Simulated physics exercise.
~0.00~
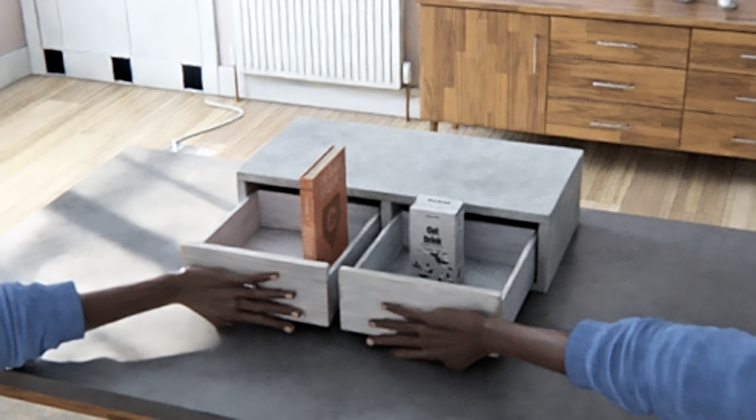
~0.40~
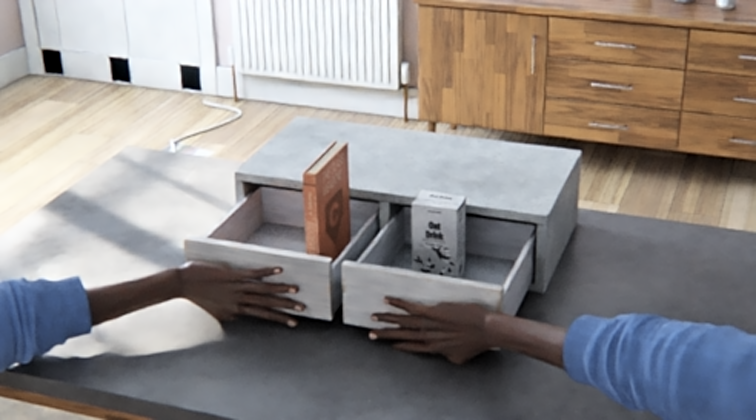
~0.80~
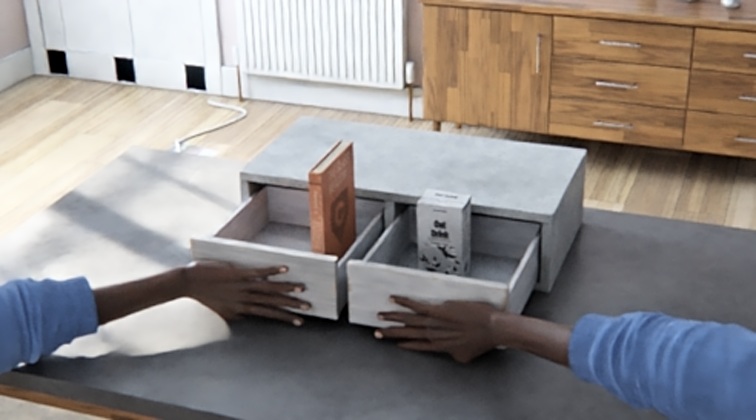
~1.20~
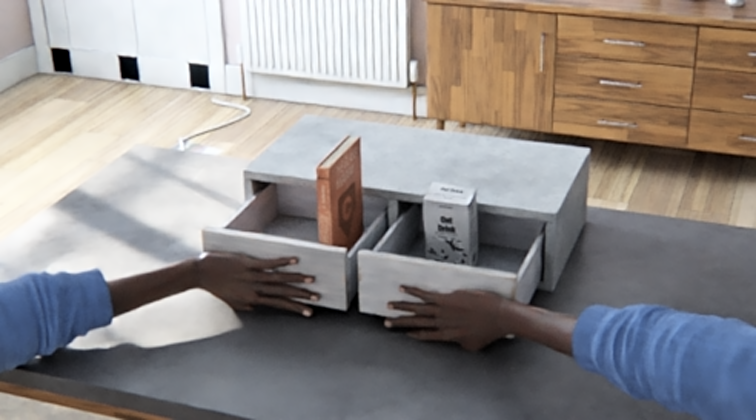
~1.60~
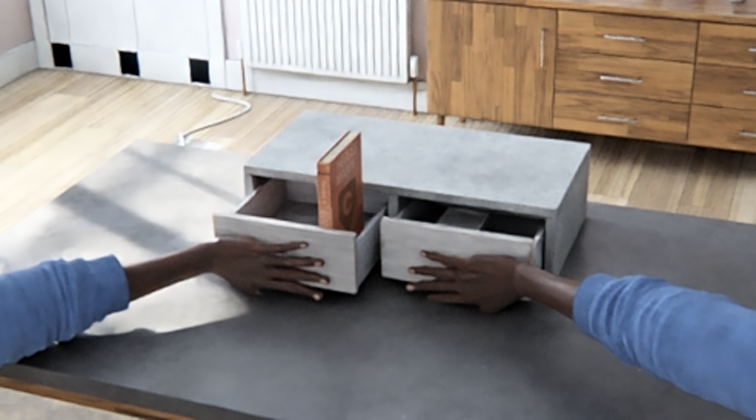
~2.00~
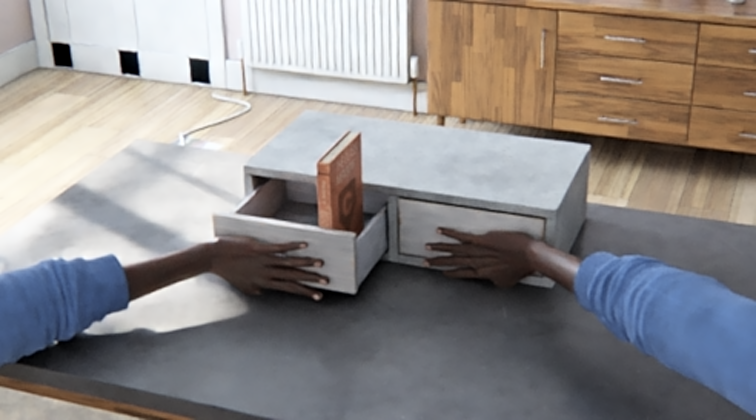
On a grey tabletop, two hands push two drawers; the right shuts, the left stays ajar.
